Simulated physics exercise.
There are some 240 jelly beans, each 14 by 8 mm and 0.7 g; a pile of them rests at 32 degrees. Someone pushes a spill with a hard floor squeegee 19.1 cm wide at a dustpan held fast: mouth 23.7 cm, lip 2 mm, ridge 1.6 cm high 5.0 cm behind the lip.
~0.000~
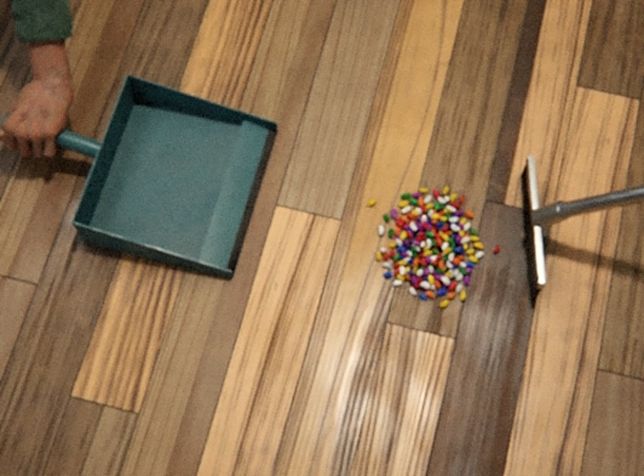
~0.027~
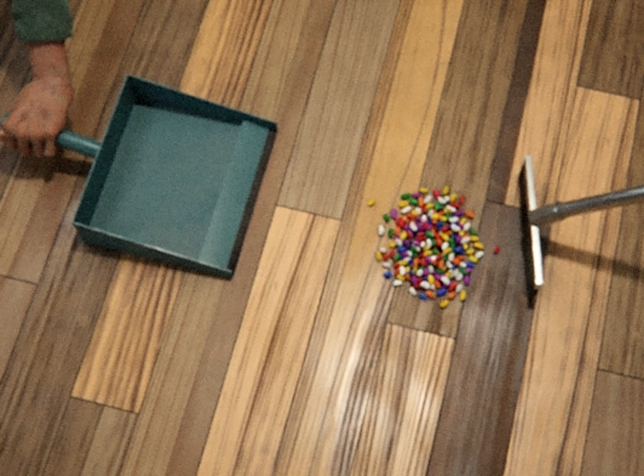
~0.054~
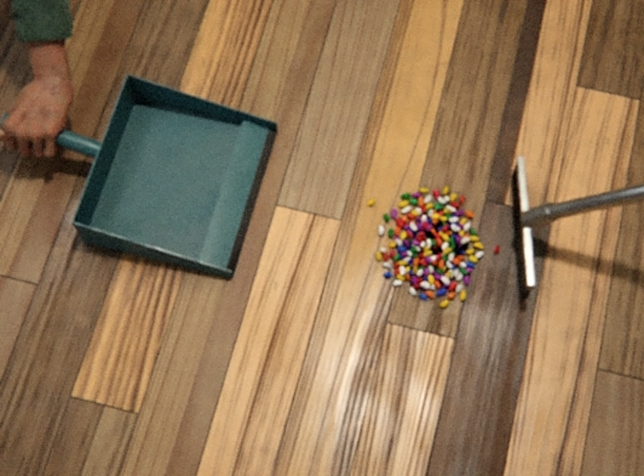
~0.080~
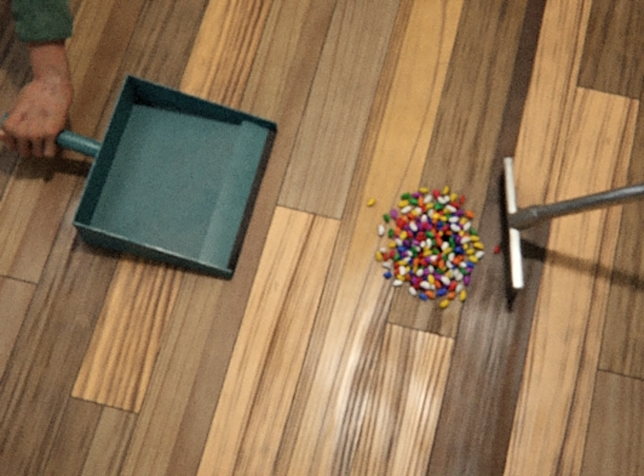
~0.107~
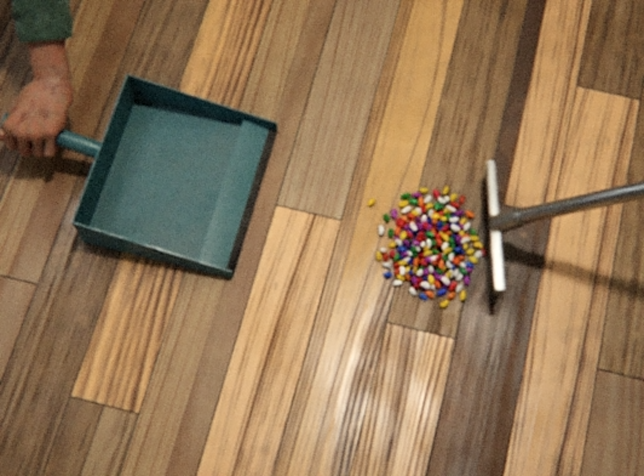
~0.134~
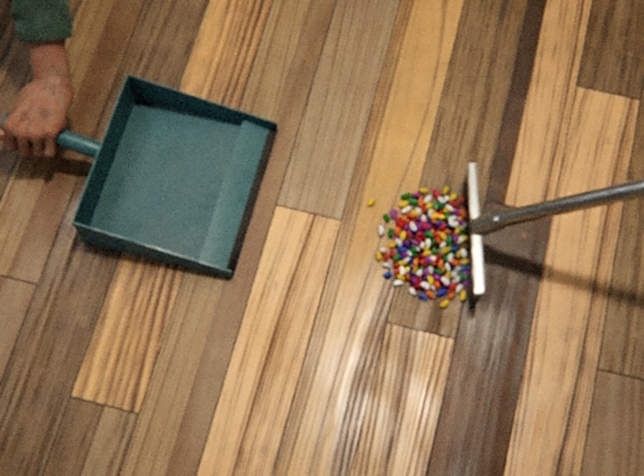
A squeegee slides left across a wooden floor and presses into colorful jelly beans.
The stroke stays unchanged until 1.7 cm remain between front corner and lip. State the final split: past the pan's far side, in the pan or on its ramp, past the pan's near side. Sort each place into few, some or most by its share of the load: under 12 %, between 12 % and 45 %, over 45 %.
Shares: Far side: Few; pan: Some; near side: Some.
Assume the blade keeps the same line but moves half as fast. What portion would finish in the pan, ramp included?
Share: Close to 20 %.
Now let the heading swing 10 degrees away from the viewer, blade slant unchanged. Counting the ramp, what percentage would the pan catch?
That gives near 35 in a hundred.
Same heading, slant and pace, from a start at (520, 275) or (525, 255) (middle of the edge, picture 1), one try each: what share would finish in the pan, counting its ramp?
Close to 15 in a hundred, then close to 25 in a hundred.
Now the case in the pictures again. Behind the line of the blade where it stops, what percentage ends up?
Roughly 10 per cent.
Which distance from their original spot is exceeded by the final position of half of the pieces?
Median shift: Approx. 30 cm.
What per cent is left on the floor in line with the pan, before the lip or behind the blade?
30 %.
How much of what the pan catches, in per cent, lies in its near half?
Roughly 90 per cent.
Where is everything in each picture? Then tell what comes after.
Blade from (541, 284) to (530, 161), moved 0.0 cm, 0 of the pieces shifted so far; middle of the pieces at (435, 244); pan at (169, 182), in the first picture.
Blade from (538, 285) to (527, 162), moved 0.4 cm, 0 of the pieces shifted so far; middle of the pieces at (435, 244), in the second picture.
Blade from (530, 286) to (520, 163), moved 1.5 cm, 0 of the pieces shifted so far; middle of the pieces at (435, 244), in the third picture.
Blade from (517, 288) to (507, 164), moved 3.2 cm, 0 of the pieces shifted so far; middle of the pieces at (435, 244), in the fourth picture.
Blade from (499, 290) to (490, 167), moved 5.7 cm, 1 of the pieces shifted so far; middle of the pieces at (435, 244), in the fifth picture.
Blade from (479, 293) to (471, 169), moved 8.4 cm, 41 of the pieces shifted so far; middle of the pieces at (429, 240); pan at (169, 182). Its pace works out near 1.00 m/s, heading 23 degrees towards the viewer's side, in the sixth picture.
After 0.29 s, middle of the blade 17 cm from the lip; 0 % over the lip, far side 0 %, near side 10 %.
After 0.39 s, middle of the blade 7 cm from the lip; 0 % over the lip, far side 0 %, near side 25 %.
After 0.62 s, middle of the blade 4 cm from the lip; 30 % over the lip, far side 0 %, near side 40 %.
In the end, at 2.5 s, far side 0 %, pan 30 %, near side 40 %, in front of the lip or behind the blade 30 %.
